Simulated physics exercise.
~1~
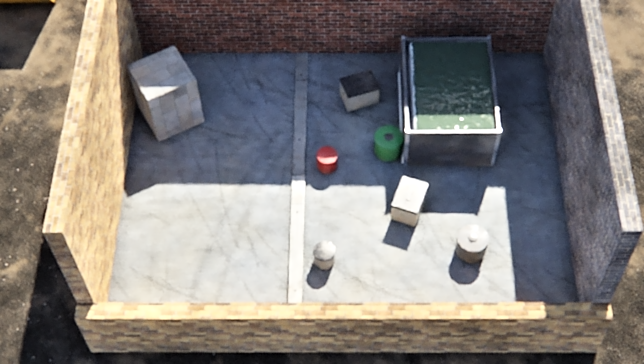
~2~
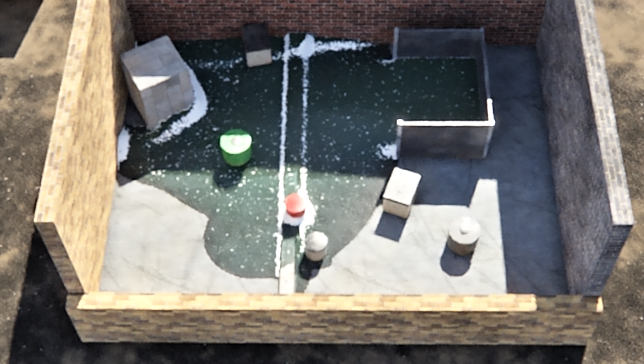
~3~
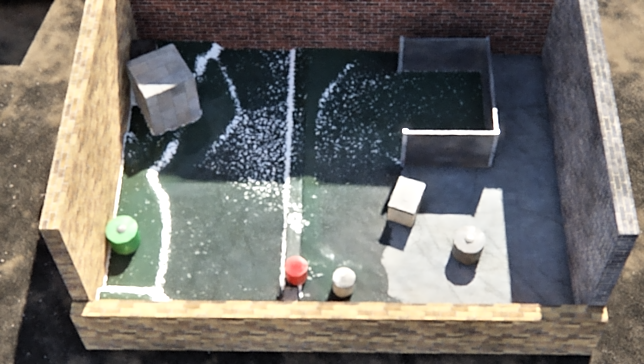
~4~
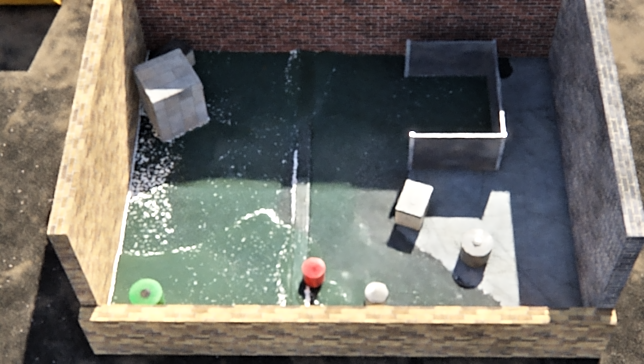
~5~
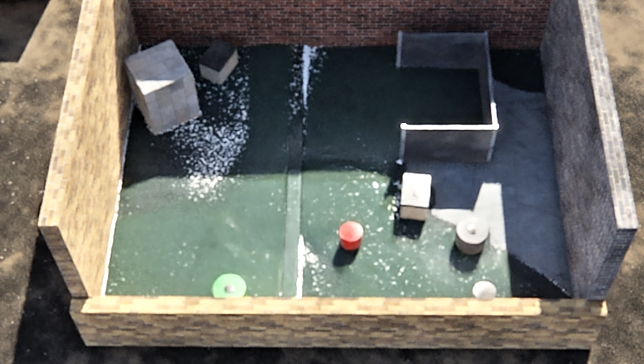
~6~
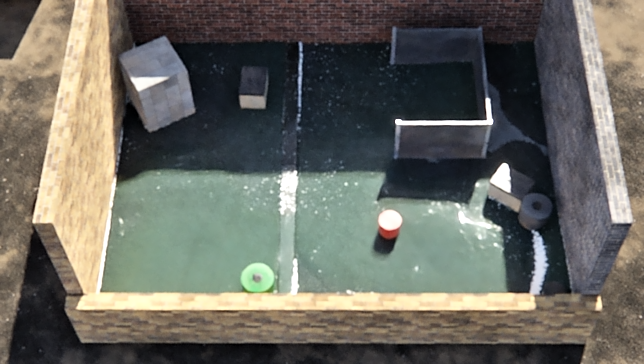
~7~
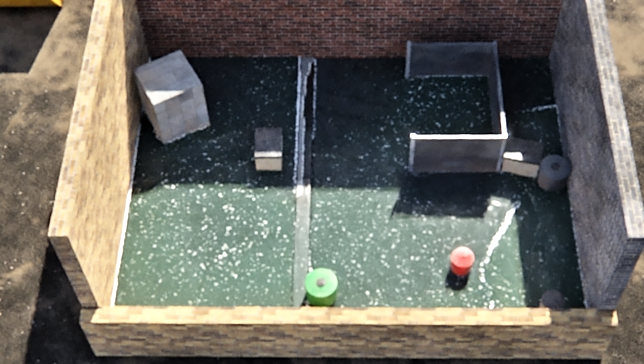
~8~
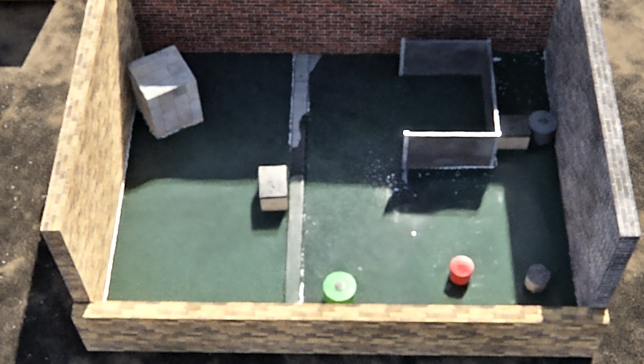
We see a walled yard with a low kerb, where green water bursts from a tank and spreads, carrying a green tub left over the kerb and later back rightward, while a red pail drifts right; both end afloat near the front wall, right of the kerb.
